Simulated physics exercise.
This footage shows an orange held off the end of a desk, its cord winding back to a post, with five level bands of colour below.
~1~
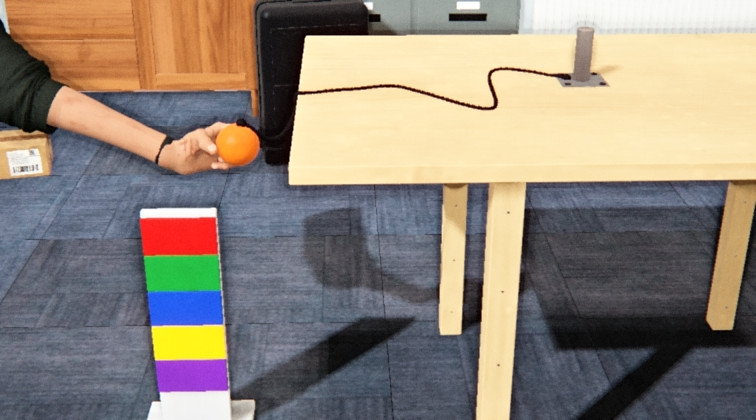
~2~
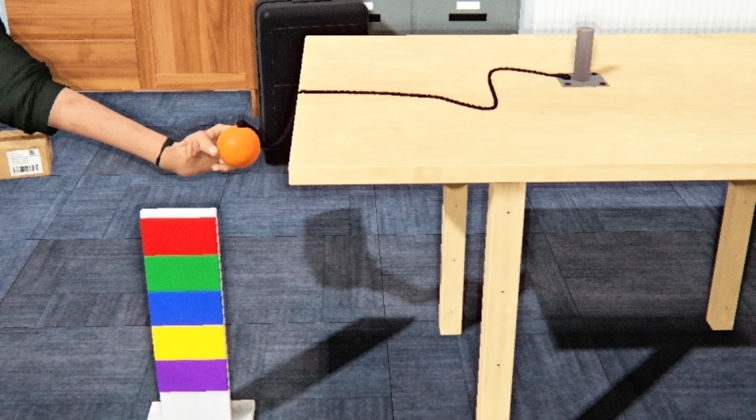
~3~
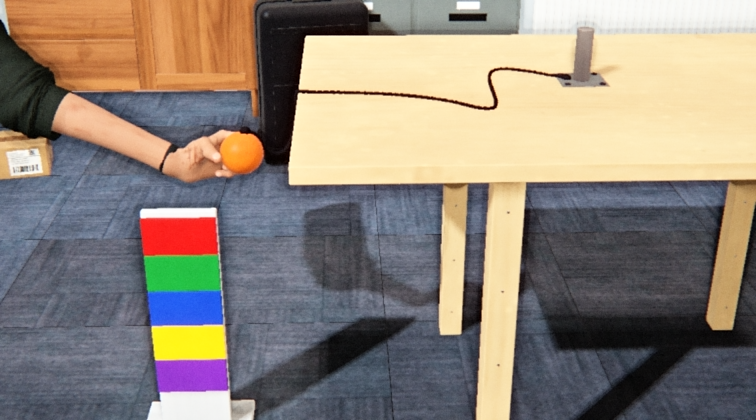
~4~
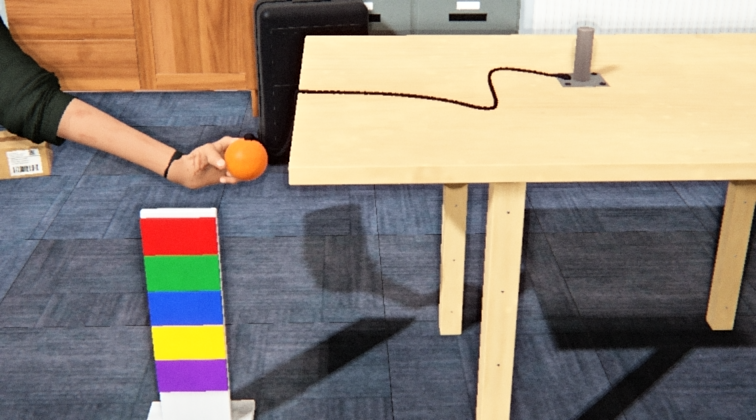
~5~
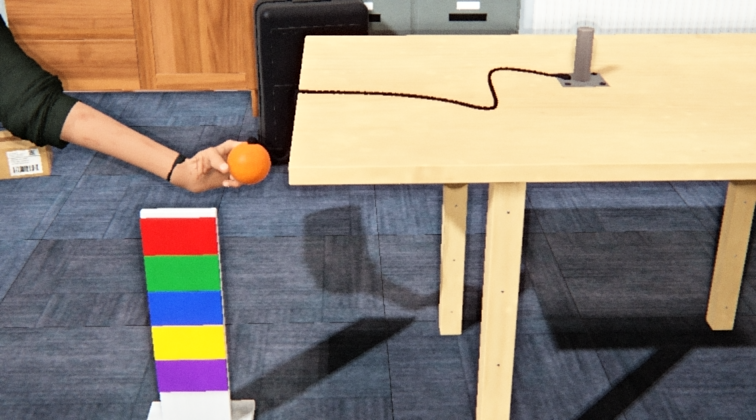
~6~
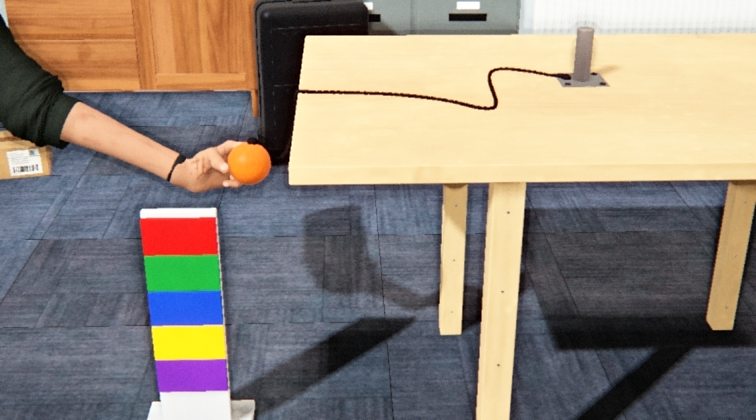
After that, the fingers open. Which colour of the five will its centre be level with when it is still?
Its centre will be level with yellow.
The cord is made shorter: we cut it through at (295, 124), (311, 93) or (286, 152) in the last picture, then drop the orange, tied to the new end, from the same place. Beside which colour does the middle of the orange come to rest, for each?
For the first: Green; for the second: Red; for the third: Blue.
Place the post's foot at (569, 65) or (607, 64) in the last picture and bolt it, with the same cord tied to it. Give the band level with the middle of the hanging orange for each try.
Yellow; blue.
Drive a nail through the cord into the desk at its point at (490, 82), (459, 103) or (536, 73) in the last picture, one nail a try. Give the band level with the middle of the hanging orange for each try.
Going through them one at a time, the answers are blue; red; yellow.
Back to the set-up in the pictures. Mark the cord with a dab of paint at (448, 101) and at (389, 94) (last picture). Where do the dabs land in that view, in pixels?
I'd put the first at about (314, 81) and the other at about (301, 127).
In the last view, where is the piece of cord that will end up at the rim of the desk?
That spot is roughly at (435, 99).
A little later, orange near (322, 293); level with blue.
Next, orange near (296, 295); level with yellow.
When it is over, orange near (312, 310); level with yellow. Its centre hangs level with the yellow band.
